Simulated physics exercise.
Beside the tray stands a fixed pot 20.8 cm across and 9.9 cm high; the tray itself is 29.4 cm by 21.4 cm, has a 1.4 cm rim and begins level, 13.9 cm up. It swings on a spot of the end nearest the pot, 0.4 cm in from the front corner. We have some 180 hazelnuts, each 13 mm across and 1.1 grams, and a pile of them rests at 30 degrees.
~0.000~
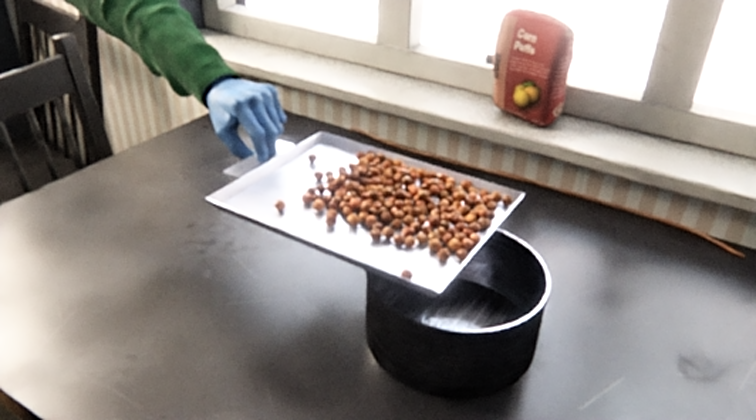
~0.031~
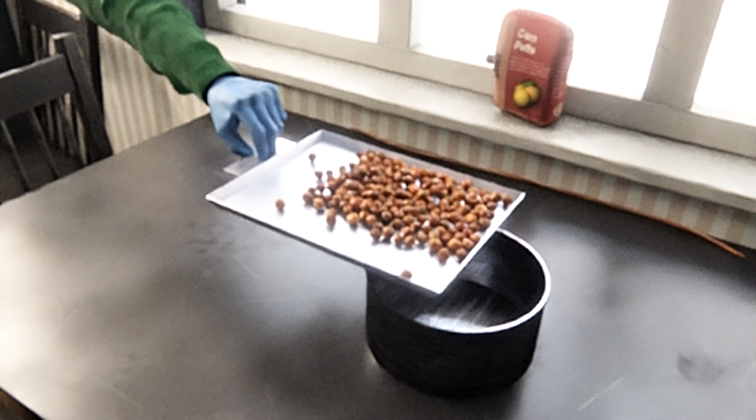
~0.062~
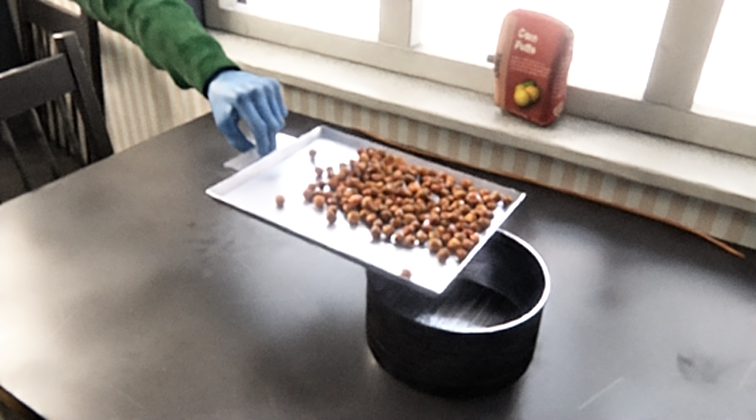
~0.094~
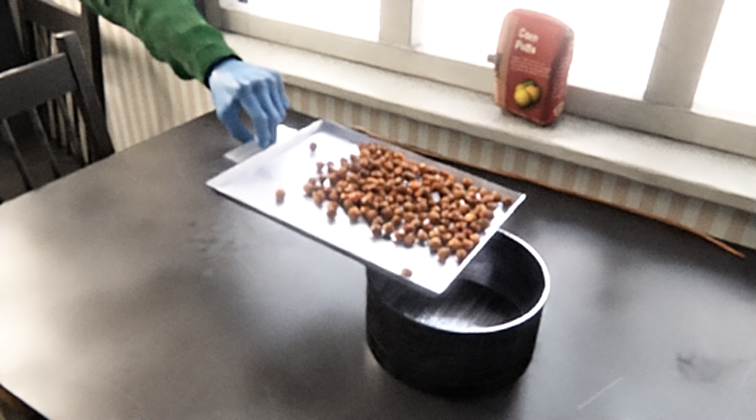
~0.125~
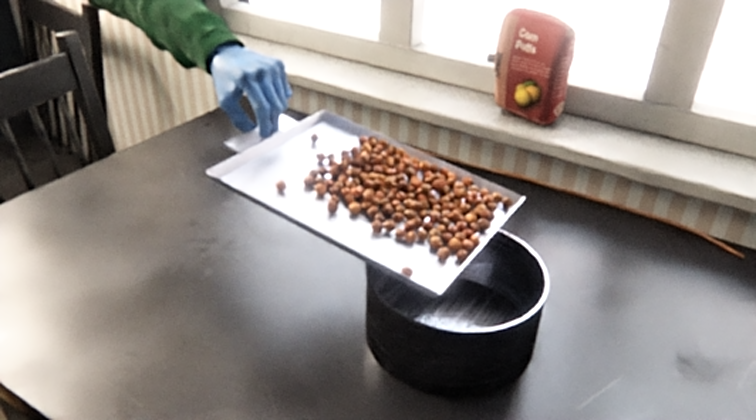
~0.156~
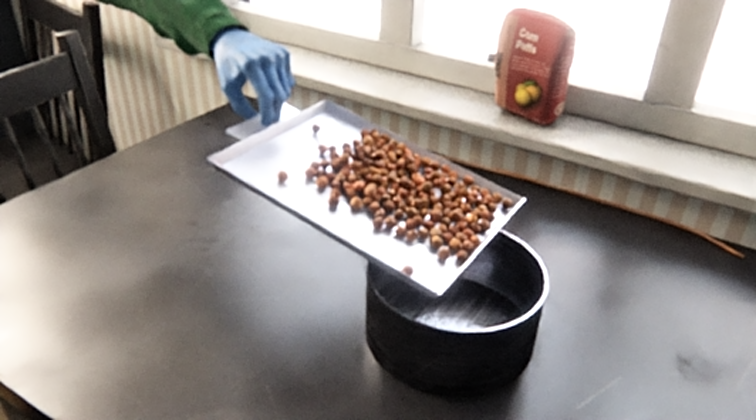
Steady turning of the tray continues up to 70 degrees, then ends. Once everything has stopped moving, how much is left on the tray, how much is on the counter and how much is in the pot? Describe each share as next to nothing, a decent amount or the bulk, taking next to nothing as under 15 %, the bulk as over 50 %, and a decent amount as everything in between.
Tray: That should get only a little, counter: That should get a moderate amount, pot: That should get more than half.
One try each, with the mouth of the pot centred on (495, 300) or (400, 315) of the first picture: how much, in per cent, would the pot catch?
Around 65 per cent, then around 15 per cent.
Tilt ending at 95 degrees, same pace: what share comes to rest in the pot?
That would give about 70 per cent.
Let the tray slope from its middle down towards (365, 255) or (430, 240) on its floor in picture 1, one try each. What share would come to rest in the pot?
The share comes to about 0 in a hundred, then about 25 in a hundred.
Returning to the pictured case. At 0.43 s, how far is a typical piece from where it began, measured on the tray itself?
Roughly 3 cm.
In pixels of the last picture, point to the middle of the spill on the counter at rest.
Roughly at pixel (586, 301) in the last view.
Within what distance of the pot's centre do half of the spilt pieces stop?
Distance: Some 24 cm.
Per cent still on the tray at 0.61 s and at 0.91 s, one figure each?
Close to 85 at the first time and 15 at the second.
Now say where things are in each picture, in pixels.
In the first frame, tray tilt 0 degrees, front corners at (214, 198) and (436, 286); middle of the pieces at (400, 195); pot at (457, 268).
In the second frame, tray tilt 0 degrees, front corners at (215, 196) and (436, 286); middle of the pieces at (400, 194).
In the third frame, tray tilt 2 degrees, front corners at (215, 191) and (436, 286); middle of the pieces at (400, 193).
In the fourth frame, tray tilt 4 degrees, front corners at (215, 182) and (436, 287), lowest corner right back; middle of the pieces at (401, 190).
In the fifth frame, tray tilt 7 degrees, front corners at (215, 171) and (436, 287), lowest corner right back; middle of the pieces at (402, 187).
In the sixth frame, tray tilt 11 degrees, front corners at (216, 159) and (437, 287), lowest corner right back; middle of the pieces at (404, 183); pot at (456, 268). The tray's pace is about 110 degrees a second.
Then, at 0.43 s, tilt 41 degrees; the tray holds 100 %, the pot 0 %.
Then, at 0.61 s, tilt 60 degrees; the tray holds 85 %, the pot 5 %.
Then, at 0.91 s, tilt 70 degrees; the tray holds 15 %, the pot 60 %.
In the end, at 2.0 s, tray 0 %, counter 30 %, pot 70 %.
